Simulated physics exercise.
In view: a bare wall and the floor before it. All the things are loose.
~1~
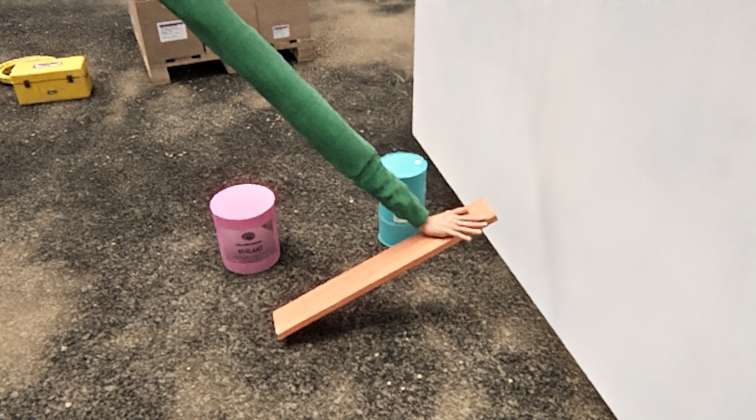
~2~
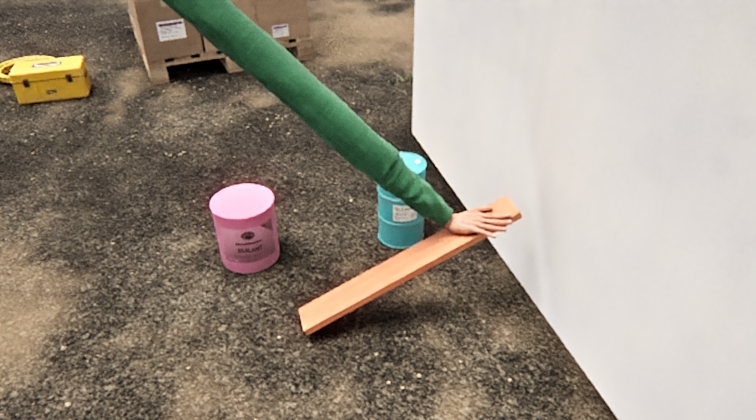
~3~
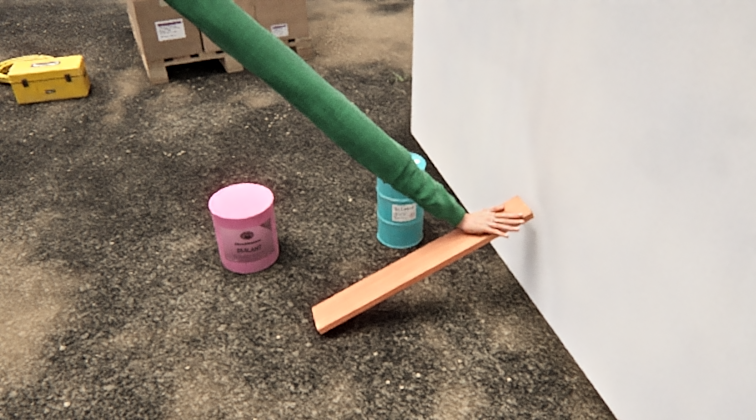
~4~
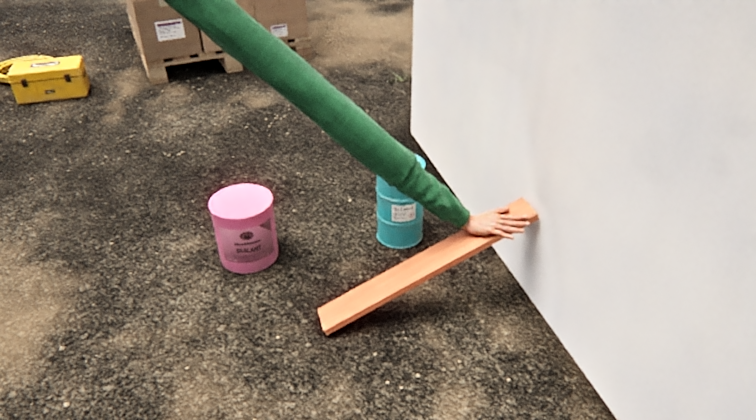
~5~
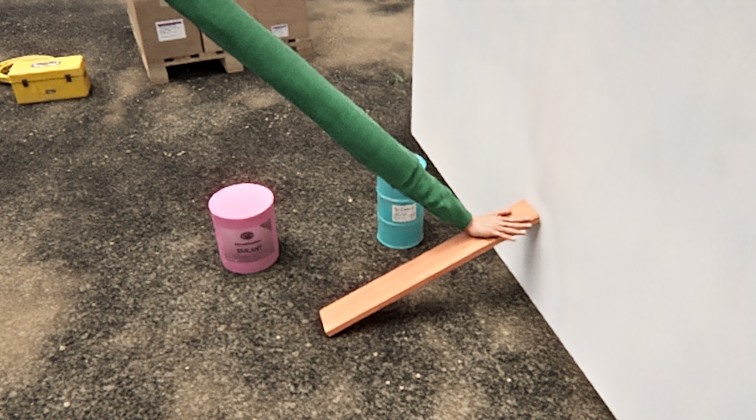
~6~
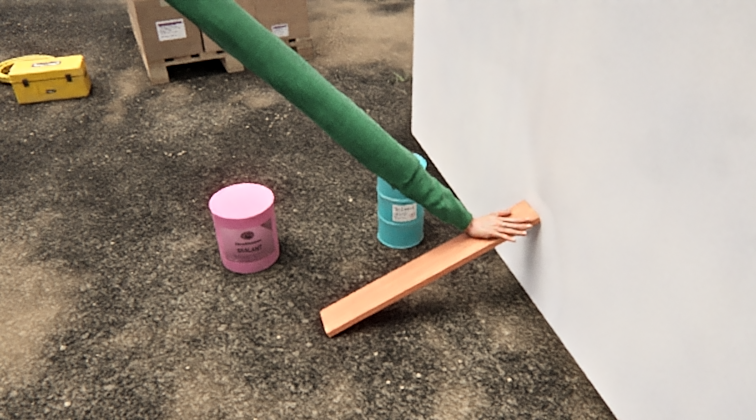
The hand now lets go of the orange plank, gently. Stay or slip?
Here the plank gives way.
Then, 0.30 s past the last view, orange plank leaning 15° more than when let go near (420, 292).
Then, 0.40 s past the last view, orange plank leaning 25° more than when let go near (418, 302).
Finally, moved from the start, orange plank; the other 2 still in place. Final places as the last picture's camera would see them, orange plank near (418, 305). The plank slides down.
